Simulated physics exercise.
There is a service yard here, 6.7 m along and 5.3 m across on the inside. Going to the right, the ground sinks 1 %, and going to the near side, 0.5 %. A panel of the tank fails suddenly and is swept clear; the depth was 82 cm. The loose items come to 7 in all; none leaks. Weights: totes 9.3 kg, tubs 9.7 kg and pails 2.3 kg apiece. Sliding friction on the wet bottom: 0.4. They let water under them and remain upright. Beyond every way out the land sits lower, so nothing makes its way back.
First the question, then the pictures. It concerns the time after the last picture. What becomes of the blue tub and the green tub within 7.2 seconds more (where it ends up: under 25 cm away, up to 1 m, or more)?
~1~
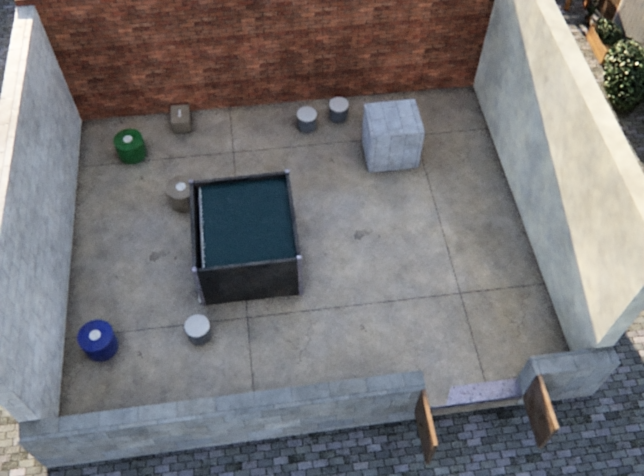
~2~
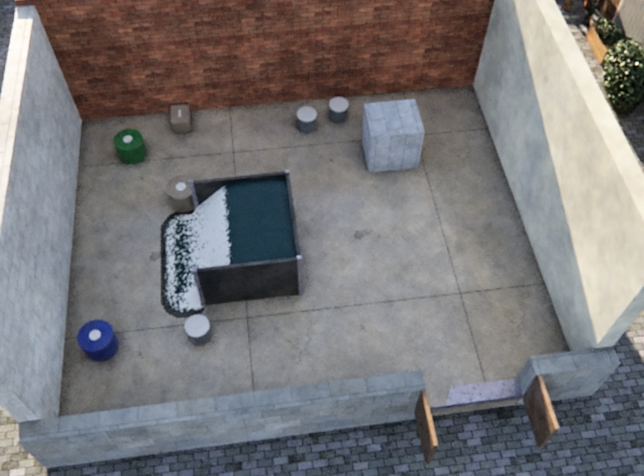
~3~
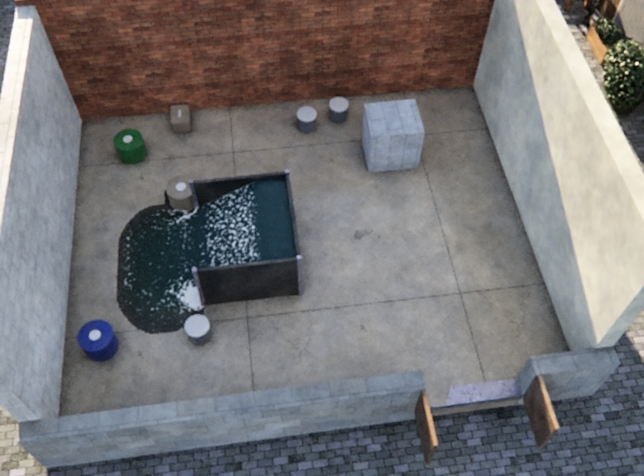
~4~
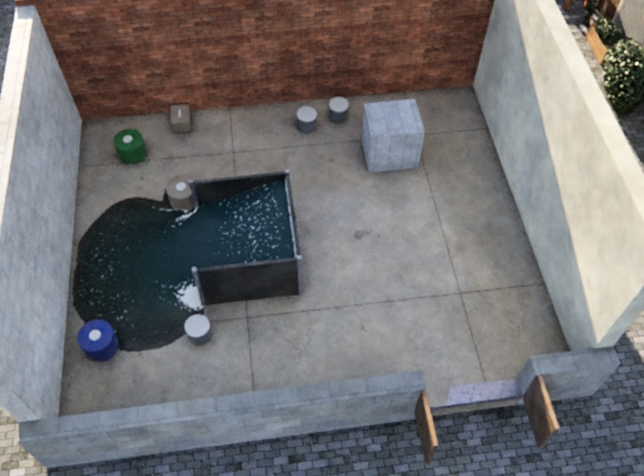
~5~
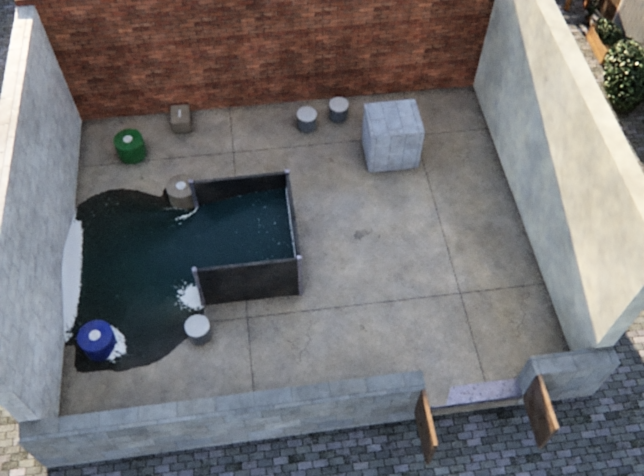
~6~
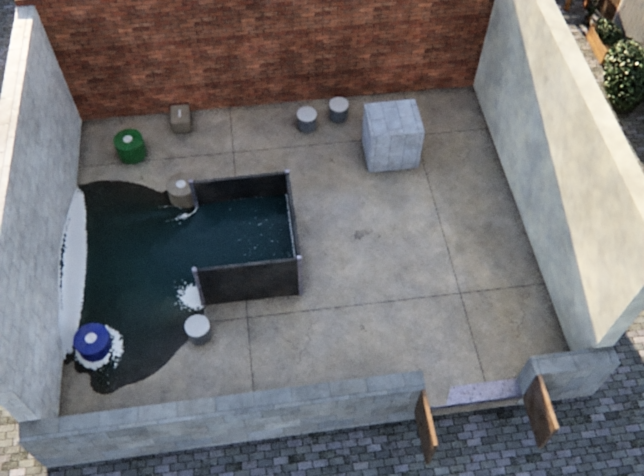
Outcome: Blue tub: Large shift; green tub: Large shift.
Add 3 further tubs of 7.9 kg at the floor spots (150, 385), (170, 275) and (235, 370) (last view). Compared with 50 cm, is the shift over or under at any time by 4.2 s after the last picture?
Going one by one: Too far, too far, too far.
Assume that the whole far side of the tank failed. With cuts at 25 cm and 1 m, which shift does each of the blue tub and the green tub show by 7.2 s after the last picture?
If so, the blue tub is washed away, the green tub is washed away.
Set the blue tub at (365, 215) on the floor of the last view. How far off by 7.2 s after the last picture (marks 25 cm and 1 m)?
Short answer: It hardly moves.
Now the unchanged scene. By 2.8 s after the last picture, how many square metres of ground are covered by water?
About 24 m2.
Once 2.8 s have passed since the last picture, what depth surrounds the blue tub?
Roughly 4 cm.
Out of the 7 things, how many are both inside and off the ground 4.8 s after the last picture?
1.
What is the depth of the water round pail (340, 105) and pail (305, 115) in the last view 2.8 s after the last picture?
Around 3 cm and 2 cm.
Then, 0.9 s after the last picture the blue tub is near (85, 396), 0.9 m from its start, afloat; the green tub is near (130, 139), 0.0 m from its start, aground; 0 of 7 are out; 1 afloat.
Then, 2.8 s after the last picture the blue tub is near (340, 288), 3.3 m from its start, aground; the green tub is near (252, 139), 1.9 m from its start, aground; 0 of 7 are out; 0 afloat.
Then, 4.8 s after the last picture the blue tub is near (391, 264), 4.0 m from its start, aground; the green tub is near (307, 157), 2.8 m from its start, aground; 0 of 7 are out; 1 afloat.
Then, 7.2 s after the last picture the blue tub is near (391, 264), 4.0 m from its start, aground; the green tub is near (312, 158), 2.9 m from its start, aground; 0 of 7 are out; 2 afloat.
